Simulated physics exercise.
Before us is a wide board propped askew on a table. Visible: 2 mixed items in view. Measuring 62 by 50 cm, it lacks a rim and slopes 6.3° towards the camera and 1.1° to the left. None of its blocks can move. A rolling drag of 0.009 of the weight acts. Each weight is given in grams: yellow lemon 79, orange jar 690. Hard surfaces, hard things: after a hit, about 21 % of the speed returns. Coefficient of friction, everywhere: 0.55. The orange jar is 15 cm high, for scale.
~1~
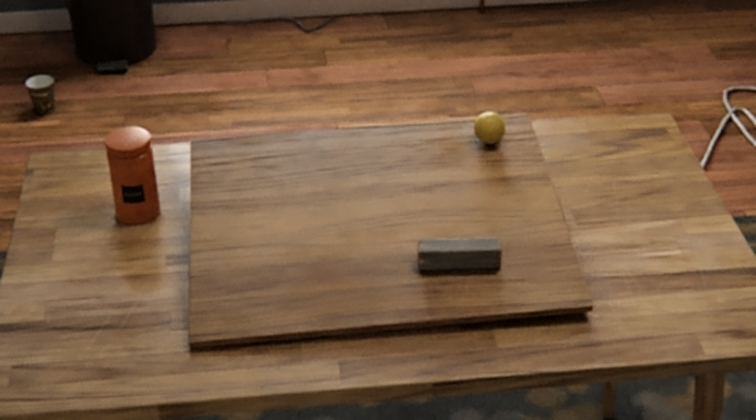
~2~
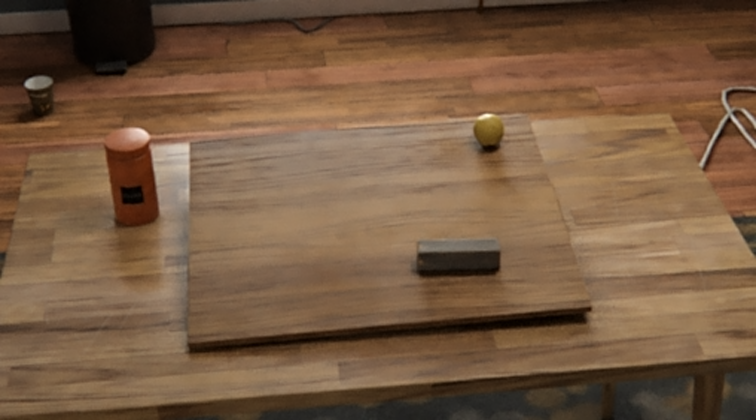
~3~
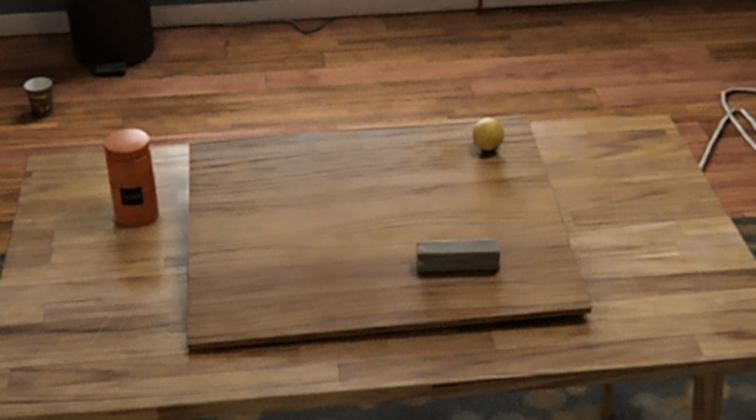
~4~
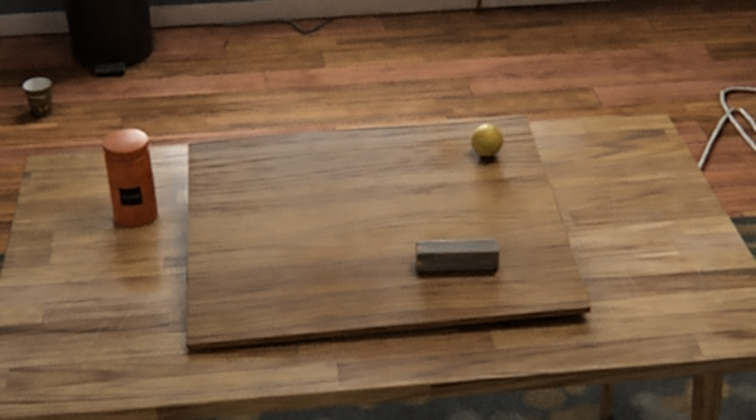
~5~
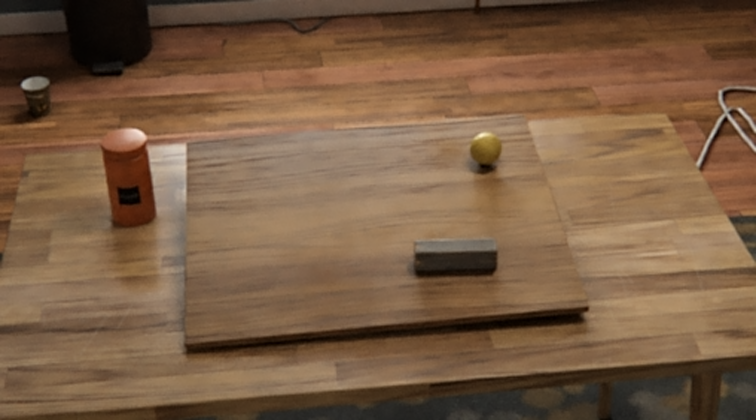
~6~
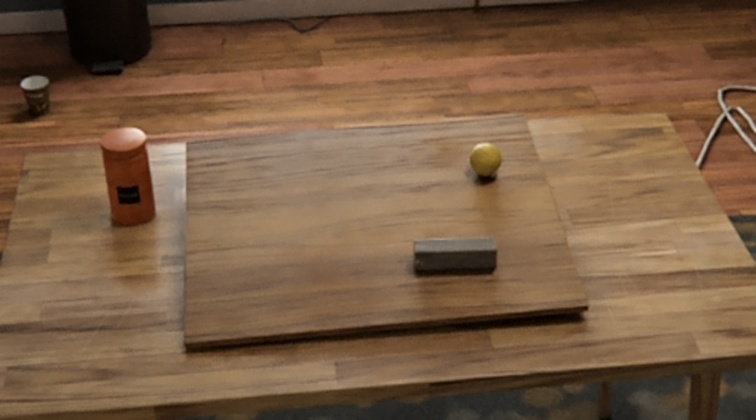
Yellow lemon moving slowly down a tilted wooden board toward a dark block, while an orange jar stands still at left.
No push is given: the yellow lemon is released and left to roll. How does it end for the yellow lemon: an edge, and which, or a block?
The piece stays aboard.
Then, 0.20 s on from there, 25 cm of board to the near edge; yellow lemon near (486, 192).
Then, 0.30 s on from there, 20 cm of board to the near edge; yellow lemon near (486, 213).
In the end, 16 cm of board to the near edge; orange jar under 8 cm from the start. At the end, from the last picture's camera, yellow lemon near (480, 232).
